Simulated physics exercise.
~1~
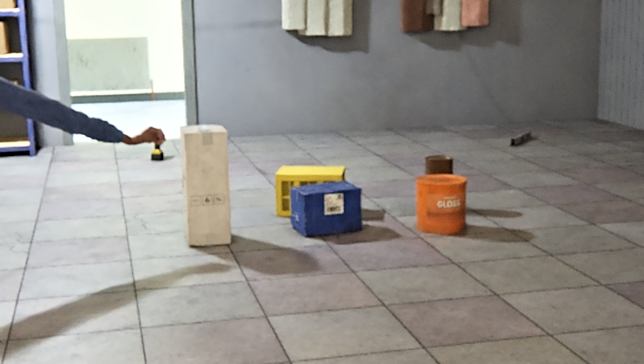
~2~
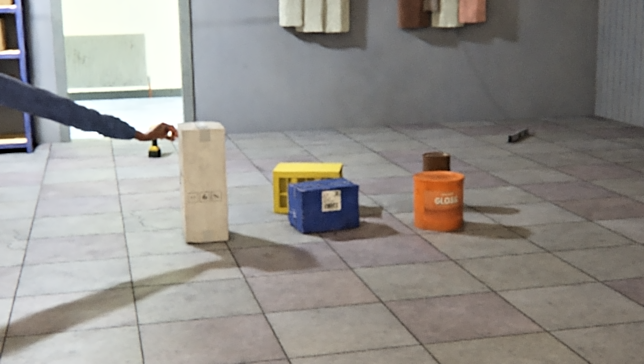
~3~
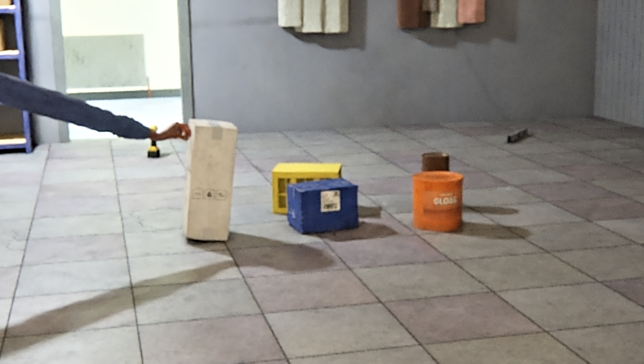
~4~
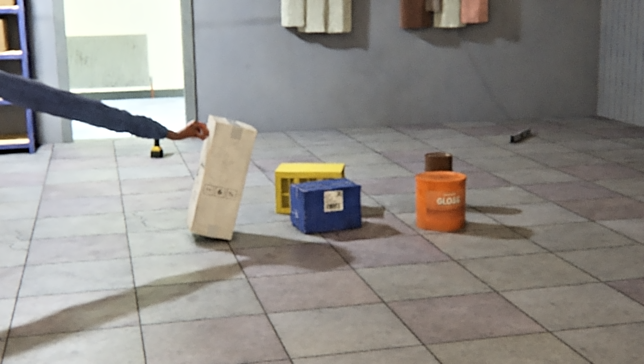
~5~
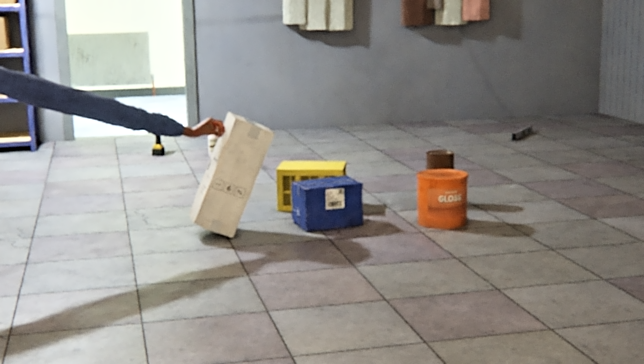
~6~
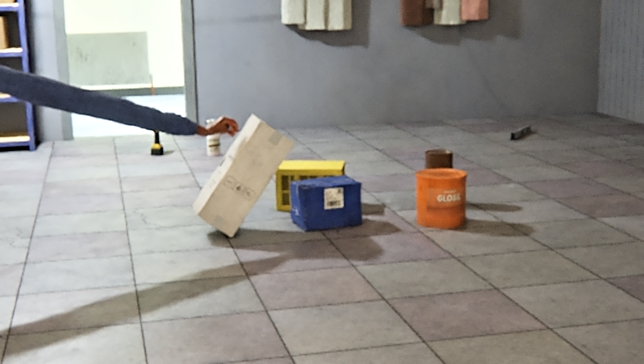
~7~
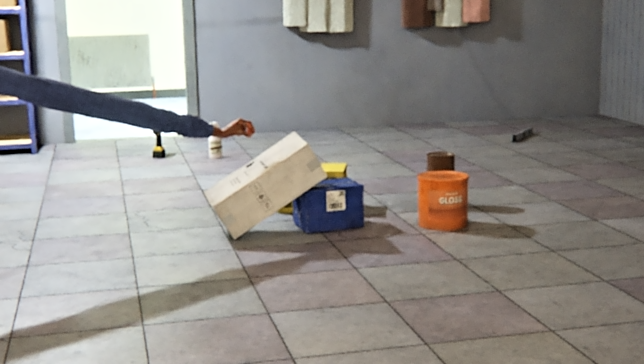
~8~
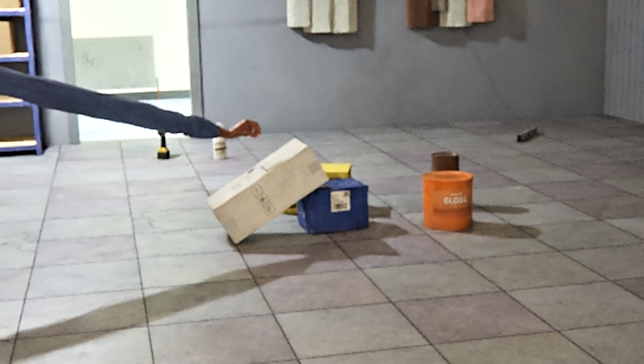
An arm reached in from the left and pushed the top of a tall white box, tipping it to the right until it toppled and came to rest leaning against the blue parcel, while the yellow crate, orange pail and brown canister stayed put.
